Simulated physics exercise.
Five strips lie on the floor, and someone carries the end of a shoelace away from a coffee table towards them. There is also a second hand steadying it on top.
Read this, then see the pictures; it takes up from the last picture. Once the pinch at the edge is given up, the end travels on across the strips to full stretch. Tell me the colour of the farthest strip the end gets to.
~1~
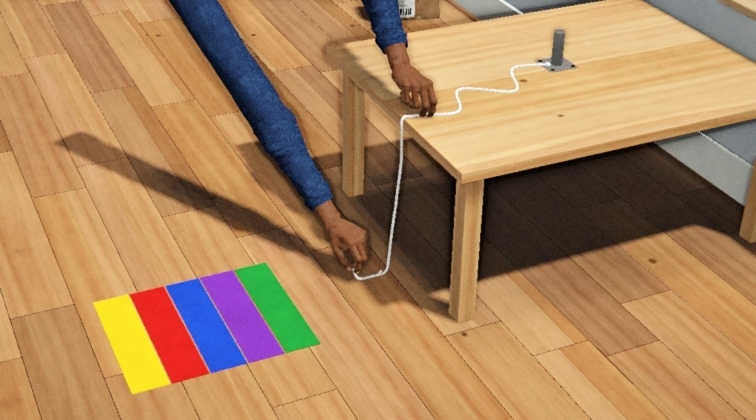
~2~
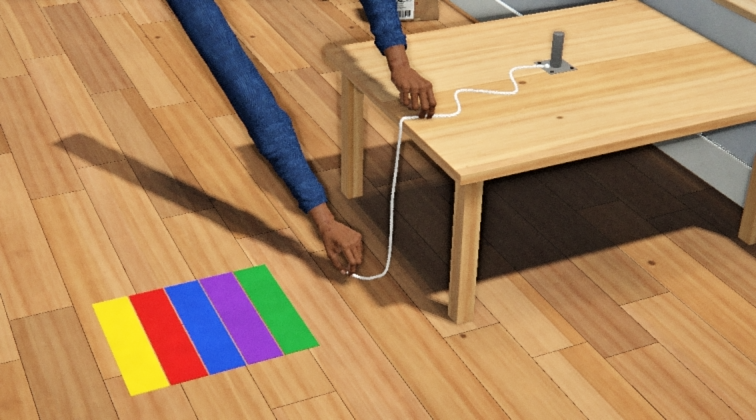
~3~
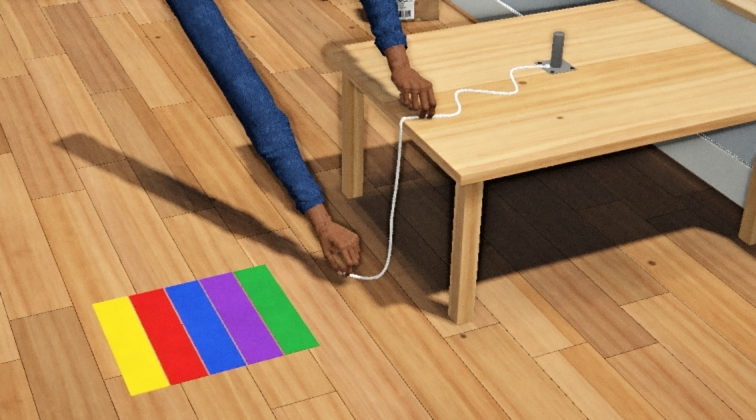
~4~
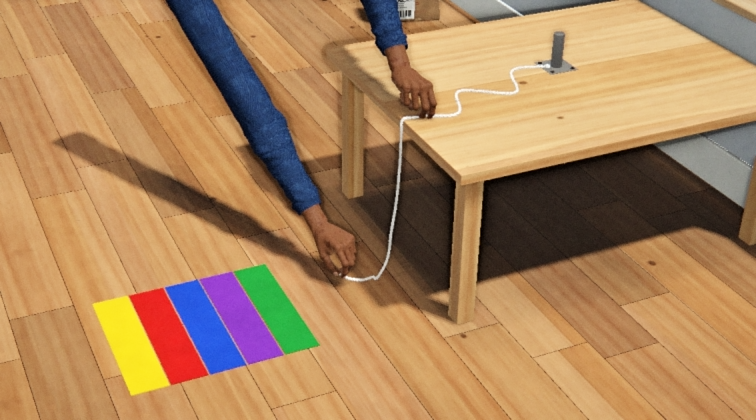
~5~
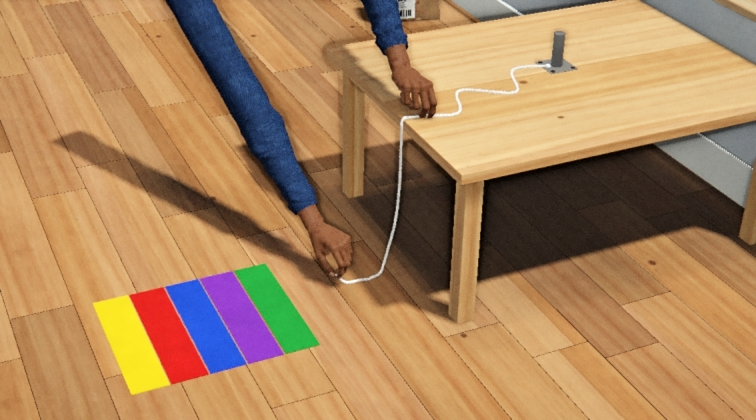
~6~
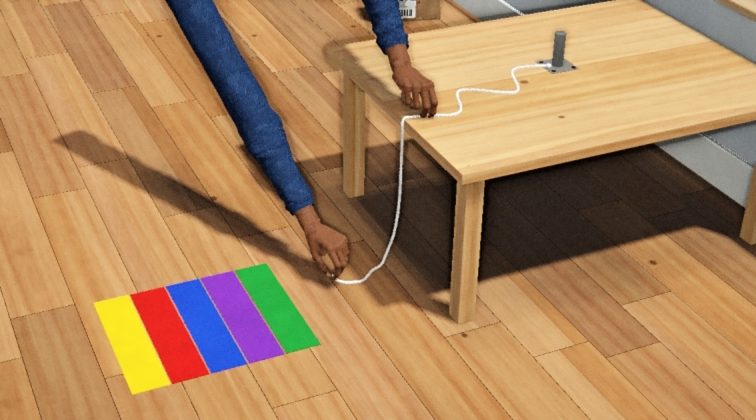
The farthest it gets is red.
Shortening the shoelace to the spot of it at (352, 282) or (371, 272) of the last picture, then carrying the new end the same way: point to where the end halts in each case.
Respectively (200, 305) and (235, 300).
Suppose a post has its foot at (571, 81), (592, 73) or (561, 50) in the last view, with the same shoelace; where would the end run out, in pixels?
Roughly (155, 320), (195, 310) and (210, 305), try by try.
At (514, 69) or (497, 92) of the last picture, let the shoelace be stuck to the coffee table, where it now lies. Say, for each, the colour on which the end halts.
With the first choice you'd get red, with the second blue.
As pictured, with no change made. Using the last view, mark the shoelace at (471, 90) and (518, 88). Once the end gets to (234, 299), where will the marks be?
Around (445, 100) and (487, 86).
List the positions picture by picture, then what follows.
In the first frame, end (354, 269); green (293, 332); purple (257, 342); blue (220, 351); red (182, 361); yellow (143, 371).
In the second frame, end (348, 272); shoelace through (515, 69) (502, 93) (459, 107) (401, 124) (393, 193) (388, 261).
In the third frame, end (344, 273).
In the fourth frame, end (340, 274); shoelace through (516, 69) (502, 93) (460, 107) (402, 124) (397, 192) (387, 261).
In the fifth frame, end (336, 275).
In the sixth frame, end (333, 275); shoelace through (517, 68) (503, 93) (461, 106) (403, 123) (400, 191) (384, 260).
A little later, end near (234, 299); over purple.
Next, end near (192, 309); over blue.
When it is tight, end near (167, 315); over red. It gets as far as the red strip.
